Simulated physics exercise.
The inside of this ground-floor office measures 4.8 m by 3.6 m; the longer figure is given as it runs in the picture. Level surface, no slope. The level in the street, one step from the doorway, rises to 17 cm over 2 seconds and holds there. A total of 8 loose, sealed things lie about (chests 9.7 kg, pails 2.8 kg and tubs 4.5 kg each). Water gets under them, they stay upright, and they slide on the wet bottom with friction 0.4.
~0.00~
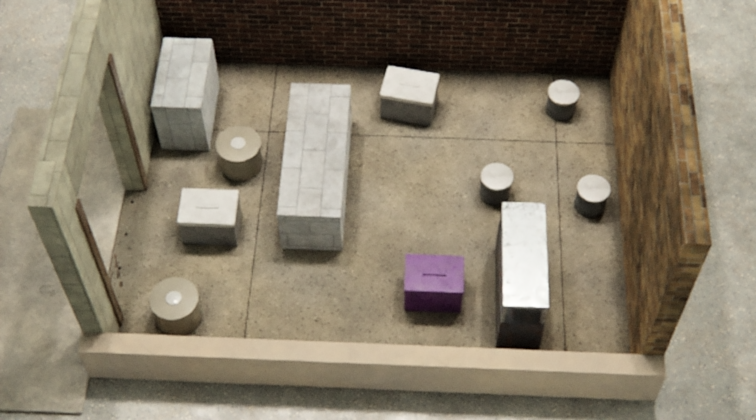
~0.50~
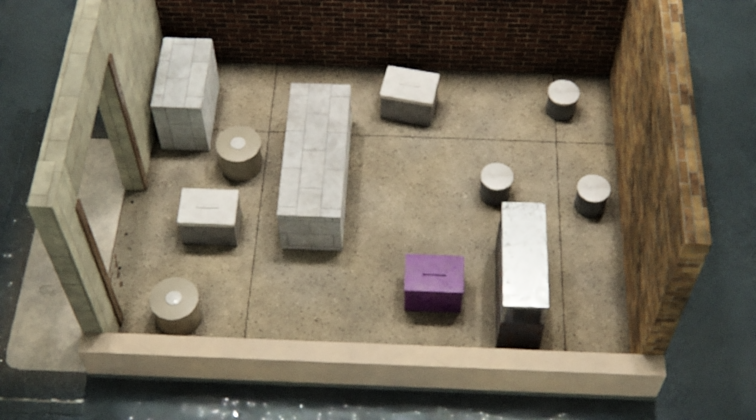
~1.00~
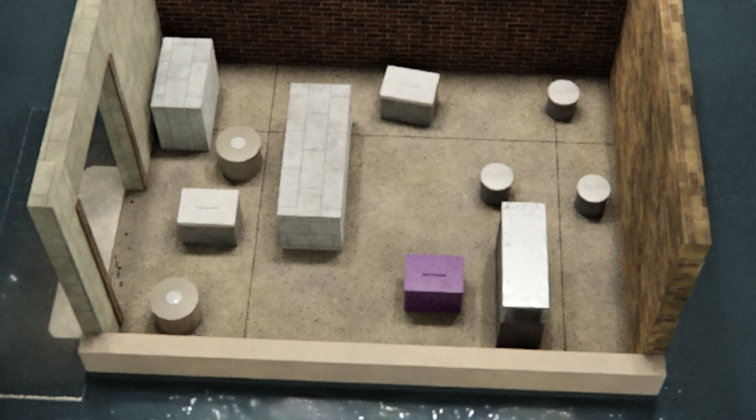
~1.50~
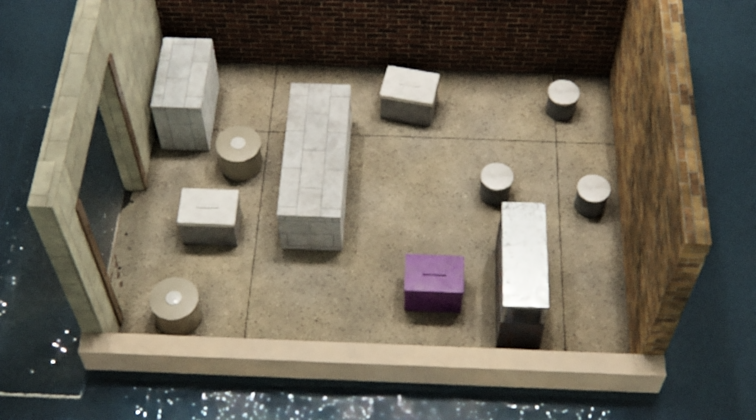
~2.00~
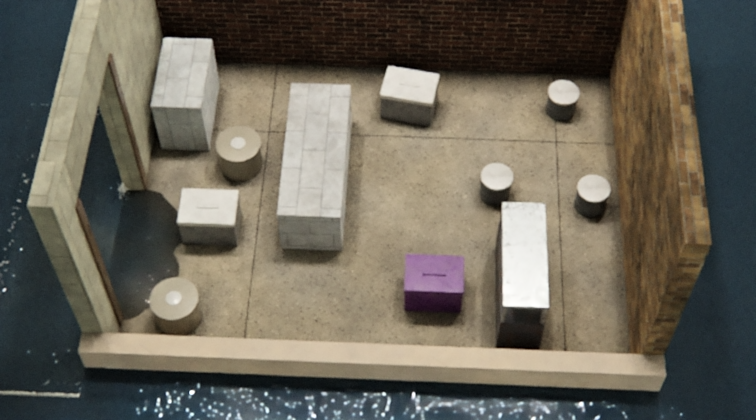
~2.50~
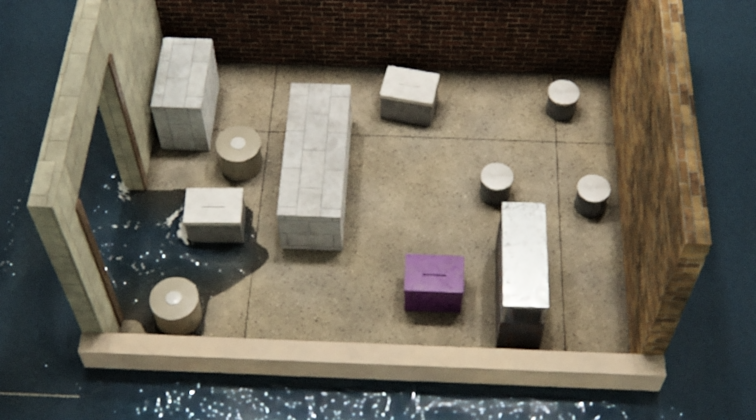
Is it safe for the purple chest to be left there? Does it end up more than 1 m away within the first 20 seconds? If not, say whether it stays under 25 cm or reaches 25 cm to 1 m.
Yes. It will likely make a long trip.
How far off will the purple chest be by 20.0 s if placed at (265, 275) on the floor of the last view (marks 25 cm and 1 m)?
What happens is it gets pushed a long way.
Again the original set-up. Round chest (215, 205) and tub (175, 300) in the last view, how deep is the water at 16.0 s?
Some 14 cm at the first, some 10 cm at the second.
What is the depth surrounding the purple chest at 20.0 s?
16 cm or so.
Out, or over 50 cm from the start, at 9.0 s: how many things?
The count is 6.
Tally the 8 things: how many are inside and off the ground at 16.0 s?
8.
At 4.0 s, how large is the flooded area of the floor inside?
Near 6.5 m2 in all.
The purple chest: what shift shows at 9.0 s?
It is about 250 cm out of place by then.
After 4.0 s the purple chest is near (440, 274), 0.1 m from its start, aground; 1 afloat.
After 9.0 s the purple chest is near (479, 81), 2.3 m from its start, afloat; 8 afloat.
After 16.0 s the purple chest is near (593, 176), 1.9 m from its start, afloat; 8 afloat.
After 20.0 s the purple chest is near (406, 89), 2.1 m from its start, afloat; 8 afloat.
